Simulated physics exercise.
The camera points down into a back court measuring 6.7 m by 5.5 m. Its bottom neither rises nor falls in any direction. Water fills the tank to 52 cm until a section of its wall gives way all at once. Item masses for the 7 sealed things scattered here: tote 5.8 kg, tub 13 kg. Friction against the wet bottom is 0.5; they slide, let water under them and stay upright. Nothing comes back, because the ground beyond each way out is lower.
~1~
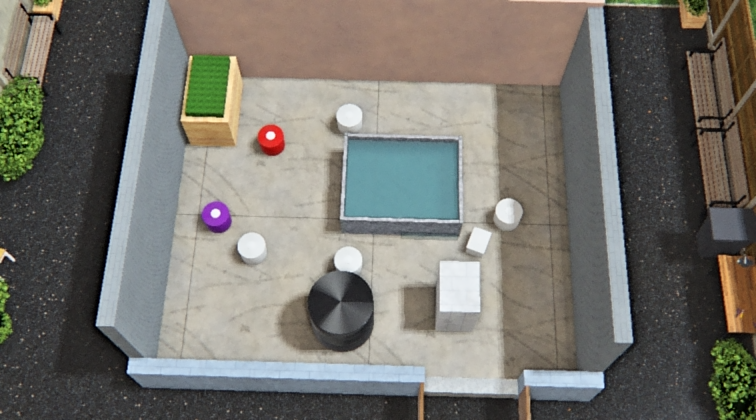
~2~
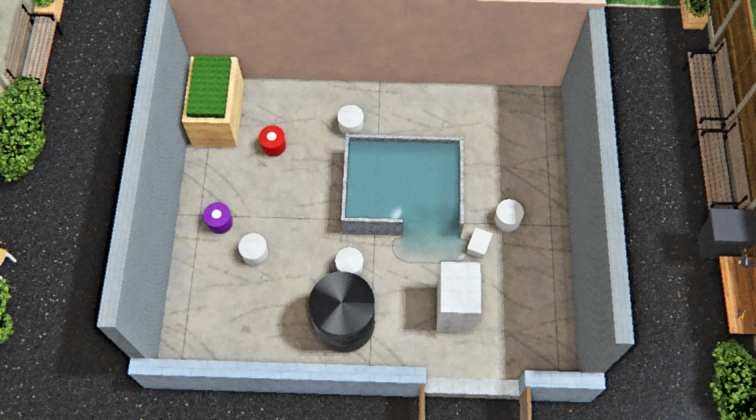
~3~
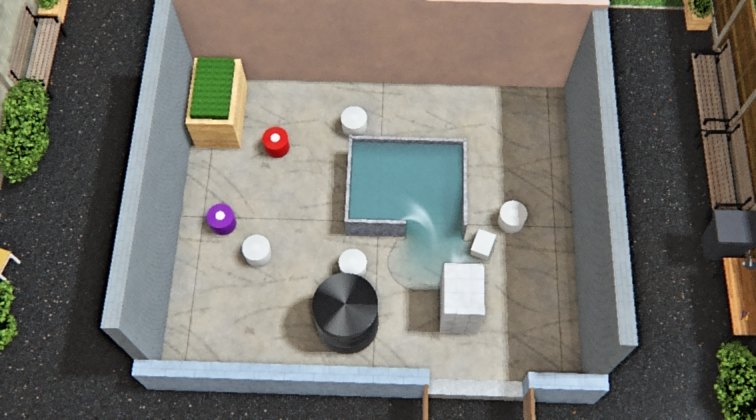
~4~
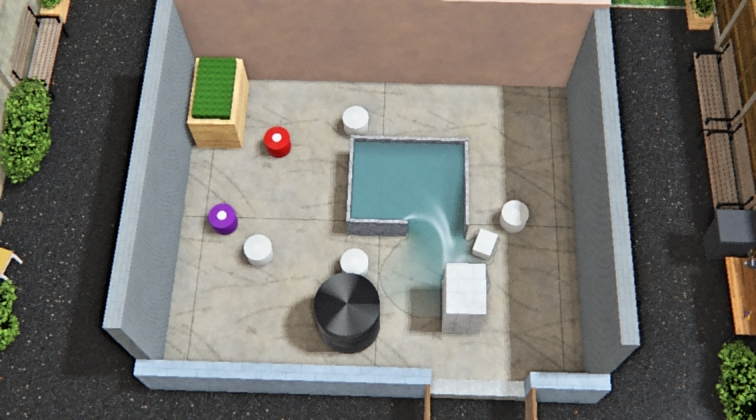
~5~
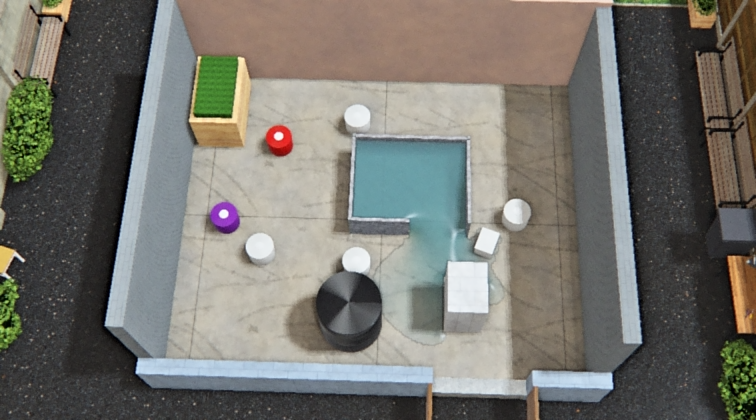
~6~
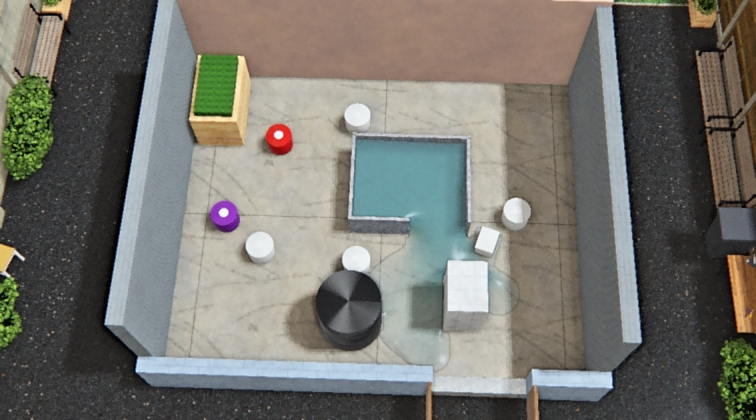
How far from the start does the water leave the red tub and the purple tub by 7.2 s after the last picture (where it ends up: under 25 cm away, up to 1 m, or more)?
My guess is the red tub remains near its start, my guess is the purple tub remains near its start.
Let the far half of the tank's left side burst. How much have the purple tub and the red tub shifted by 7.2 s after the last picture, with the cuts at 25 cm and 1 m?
Then the purple tub gets carried off, the red tub travels far.
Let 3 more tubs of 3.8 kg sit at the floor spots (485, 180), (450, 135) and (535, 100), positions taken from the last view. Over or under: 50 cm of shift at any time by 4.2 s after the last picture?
In order: Below it, below it, below it.
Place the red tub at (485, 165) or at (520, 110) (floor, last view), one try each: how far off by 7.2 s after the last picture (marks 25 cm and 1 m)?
Nearly still; nearly still.
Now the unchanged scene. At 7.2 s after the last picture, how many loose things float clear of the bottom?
That would be 0 of them.
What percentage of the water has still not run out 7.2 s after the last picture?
Close to 82 in a hundred parts remain.
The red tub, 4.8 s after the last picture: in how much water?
Somewhere close to 0 cm.
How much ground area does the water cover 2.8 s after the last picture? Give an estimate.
Near 20 m2 in all.
Then, 0.9 s after the last picture the red tub is near (279, 135), 0.0 m from its start, aground; the purple tub is near (224, 213), 0.0 m from its start, aground; 0 of 7 are out; 0 afloat.
Then, 2.8 s after the last picture the red tub is near (279, 135), 0.0 m from its start, aground; the purple tub is near (224, 213), 0.0 m from its start, aground; 0 of 7 are out; 0 afloat.
Then, 4.8 s after the last picture the red tub is near (279, 135), 0.0 m from its start, aground; the purple tub is near (224, 213), 0.0 m from its start, aground; 0 of 7 are out; 0 afloat.
Then, 7.2 s after the last picture the red tub is near (279, 135), 0.0 m from its start, aground; the purple tub is near (224, 213), 0.0 m from its start, aground; 0 of 7 are out; 0 afloat.
